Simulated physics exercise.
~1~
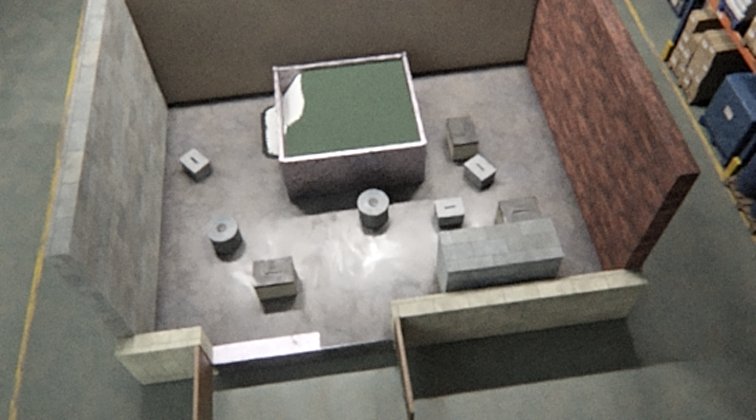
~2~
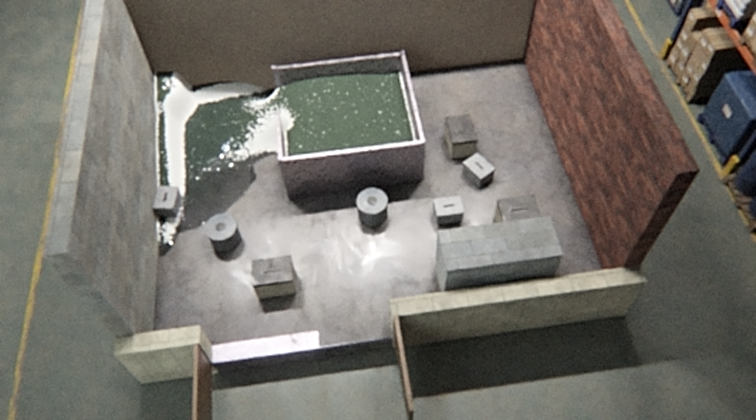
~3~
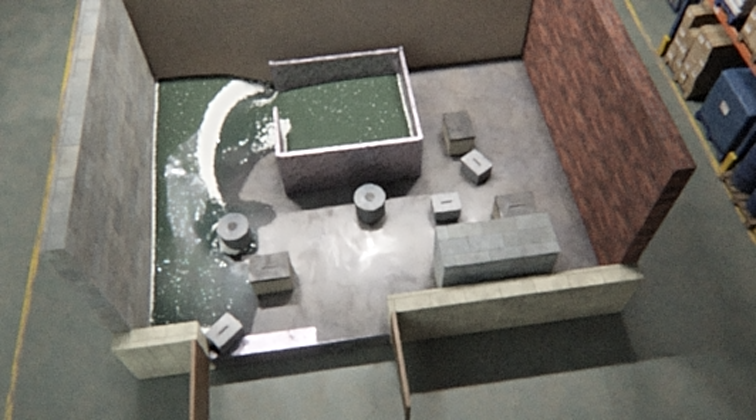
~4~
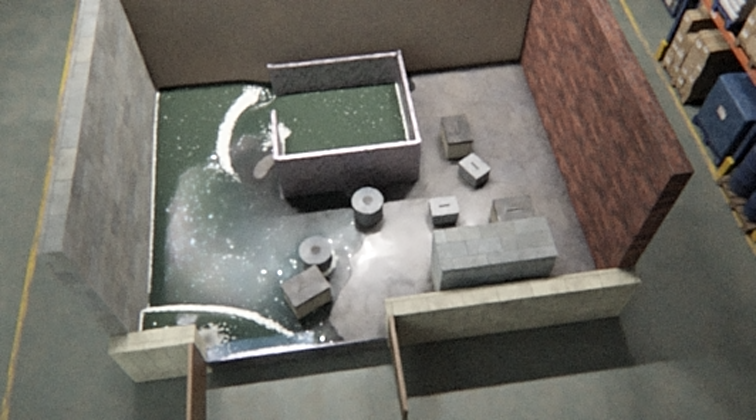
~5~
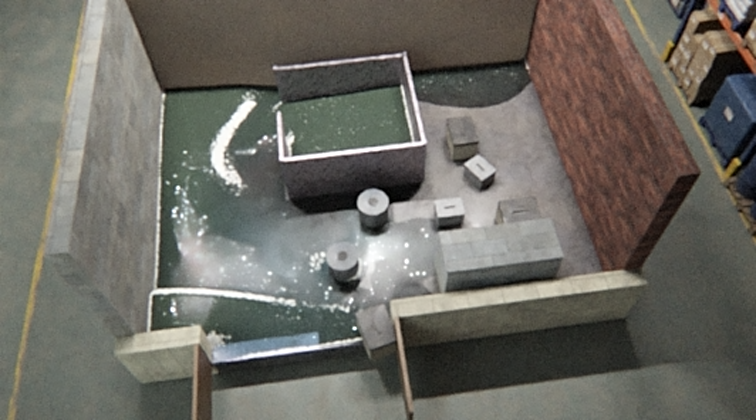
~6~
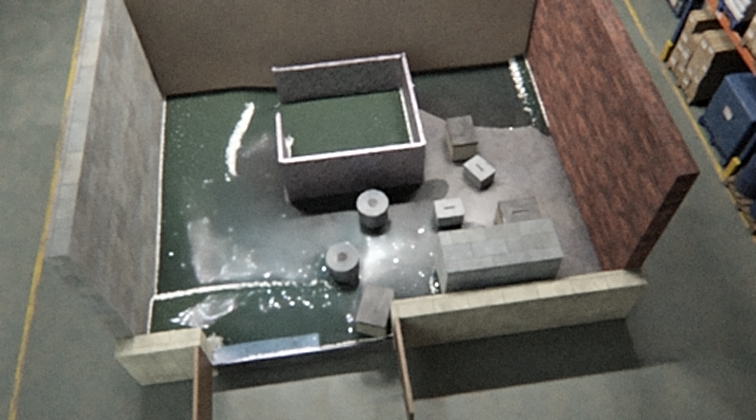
In a walled-off area of a loading hall, green water burst from the left side of a tank and spread around it, sweeping a small box away and pushing a drum and a larger box rightward, until much of the floor was flooded.
